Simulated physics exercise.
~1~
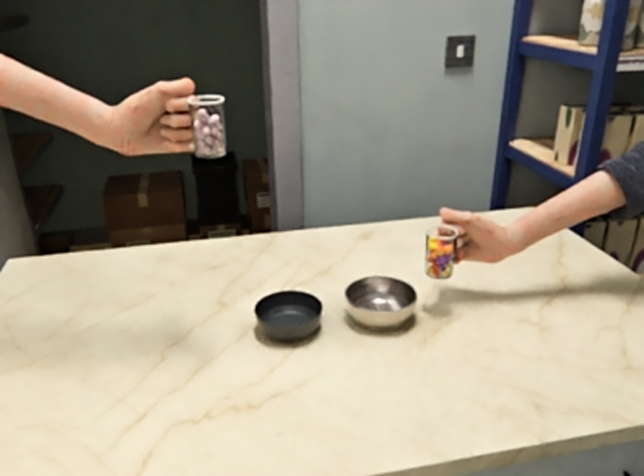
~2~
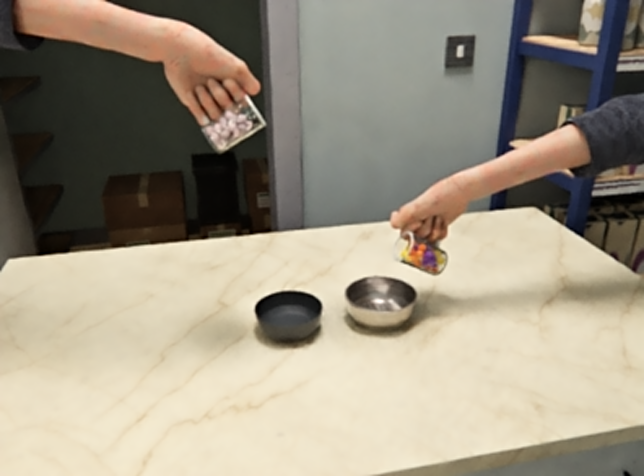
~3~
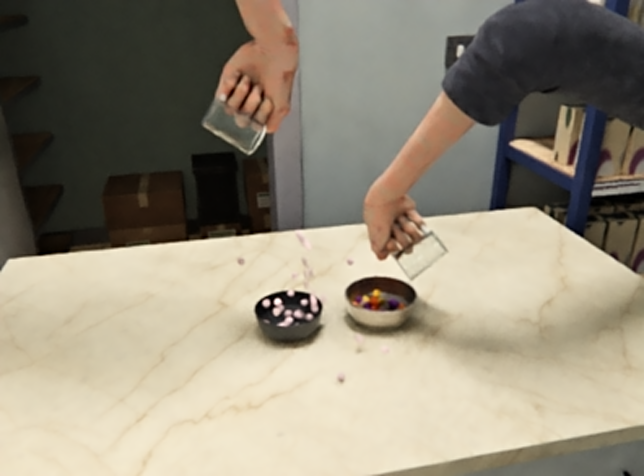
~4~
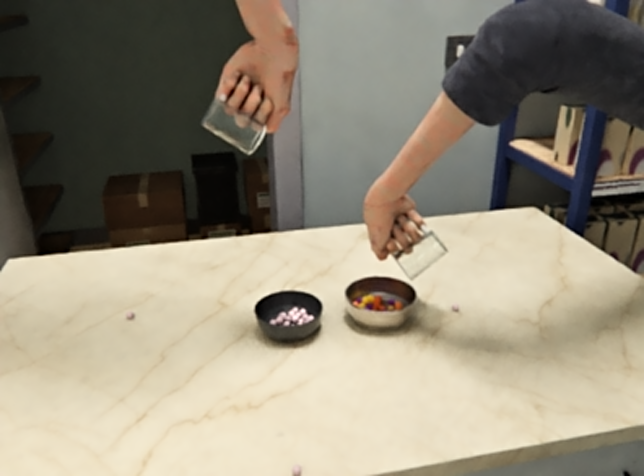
Two hands tipping glasses of small sweets over bowls, pink ones scattering beyond the dark bowl, colourful ones settling inside the silvery one.
